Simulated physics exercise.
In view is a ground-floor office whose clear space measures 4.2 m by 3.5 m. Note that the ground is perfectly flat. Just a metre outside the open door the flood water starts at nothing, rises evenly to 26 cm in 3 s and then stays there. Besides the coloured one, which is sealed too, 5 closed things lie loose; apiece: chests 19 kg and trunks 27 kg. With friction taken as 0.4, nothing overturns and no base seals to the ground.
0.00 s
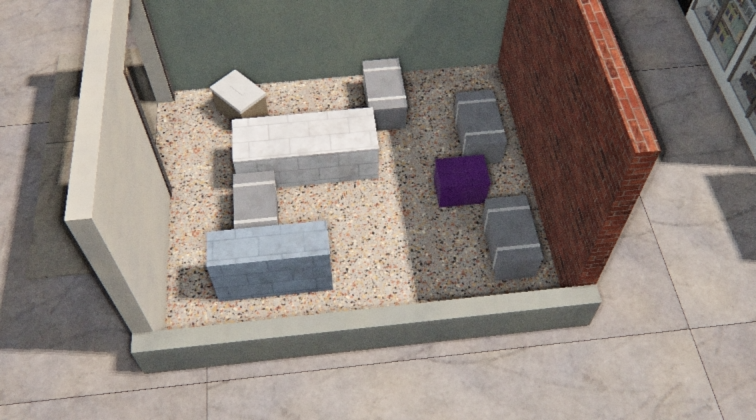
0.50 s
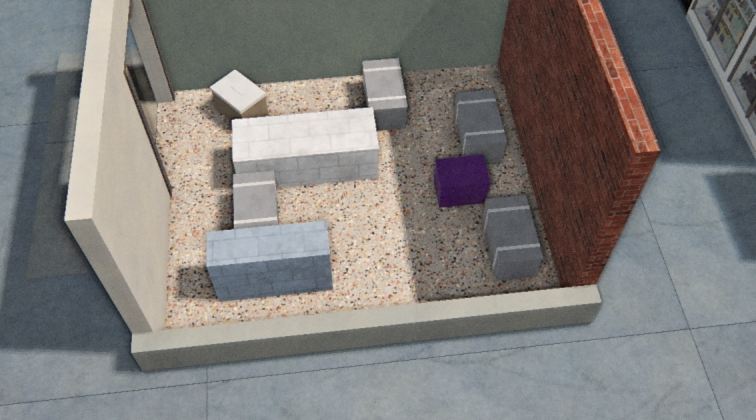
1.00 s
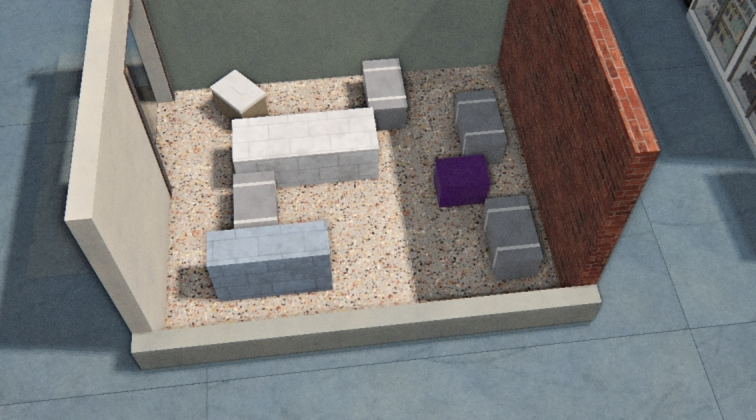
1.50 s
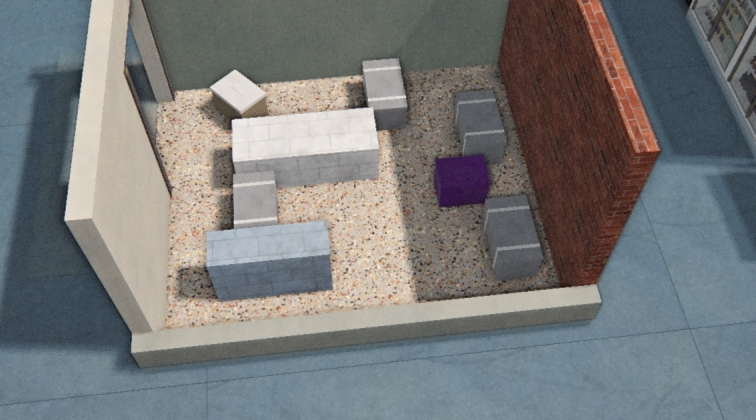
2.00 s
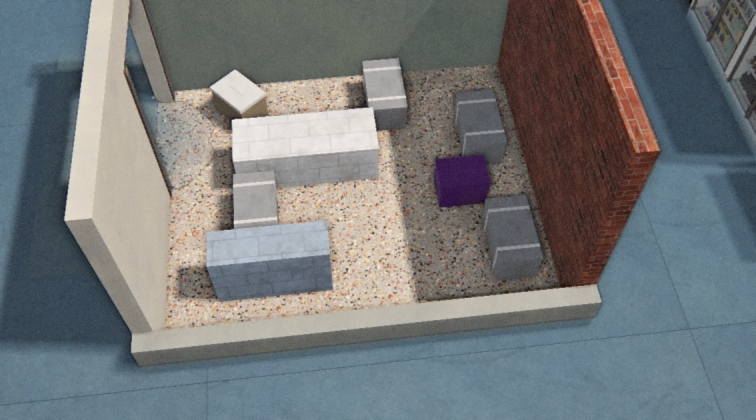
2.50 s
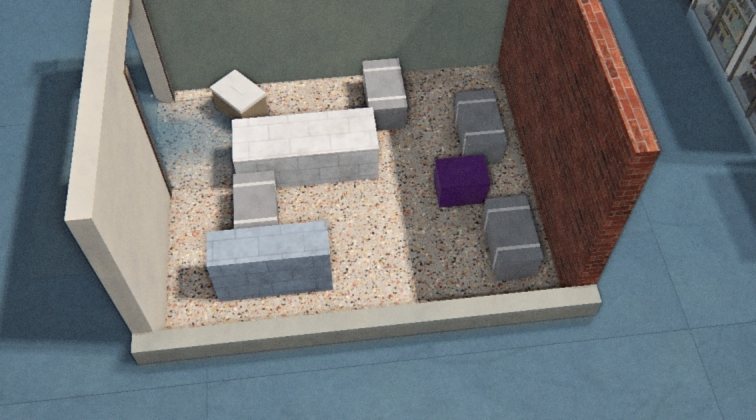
Water surrounds a walled room and spreads onto its speckled floor while the blocks stay still.
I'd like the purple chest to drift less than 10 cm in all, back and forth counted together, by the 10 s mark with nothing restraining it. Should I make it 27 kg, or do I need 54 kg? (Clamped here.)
Neither will do.
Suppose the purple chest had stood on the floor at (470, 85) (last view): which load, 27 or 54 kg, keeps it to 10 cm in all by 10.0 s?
It turns out that no load succeeds.
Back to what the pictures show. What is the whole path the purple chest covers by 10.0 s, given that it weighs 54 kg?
About 20 cm.
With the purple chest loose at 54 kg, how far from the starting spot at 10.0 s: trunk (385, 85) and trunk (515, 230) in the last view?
Shifts: 100 cm / 80 cm.
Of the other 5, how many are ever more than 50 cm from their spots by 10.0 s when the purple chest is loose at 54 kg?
That comes to 4.
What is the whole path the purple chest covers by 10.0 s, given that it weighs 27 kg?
200 cm, roughly.
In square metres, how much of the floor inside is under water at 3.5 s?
Flooded: Near 3.5 m2.
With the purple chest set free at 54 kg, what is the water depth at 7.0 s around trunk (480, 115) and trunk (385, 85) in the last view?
Roughly 15 and 18 cm.
After 3.5 s the purple chest would be 0 cm from its start with 27 kg and 0 cm from its start with 54 kg; 0 cm of water round it then.
After 4.5 s the purple chest would be 0 cm from its start with 27 kg and 0 cm from its start with 54 kg; 1 cm of water round it then.
After 7.0 s the purple chest would be 20 cm from its start with 27 kg and 0 cm from its start with 54 kg; 10 cm of water round it then.
After 10.0 s the purple chest would be 154 cm from its start with 27 kg and 22 cm from its start with 54 kg; 16 cm of water round it then.
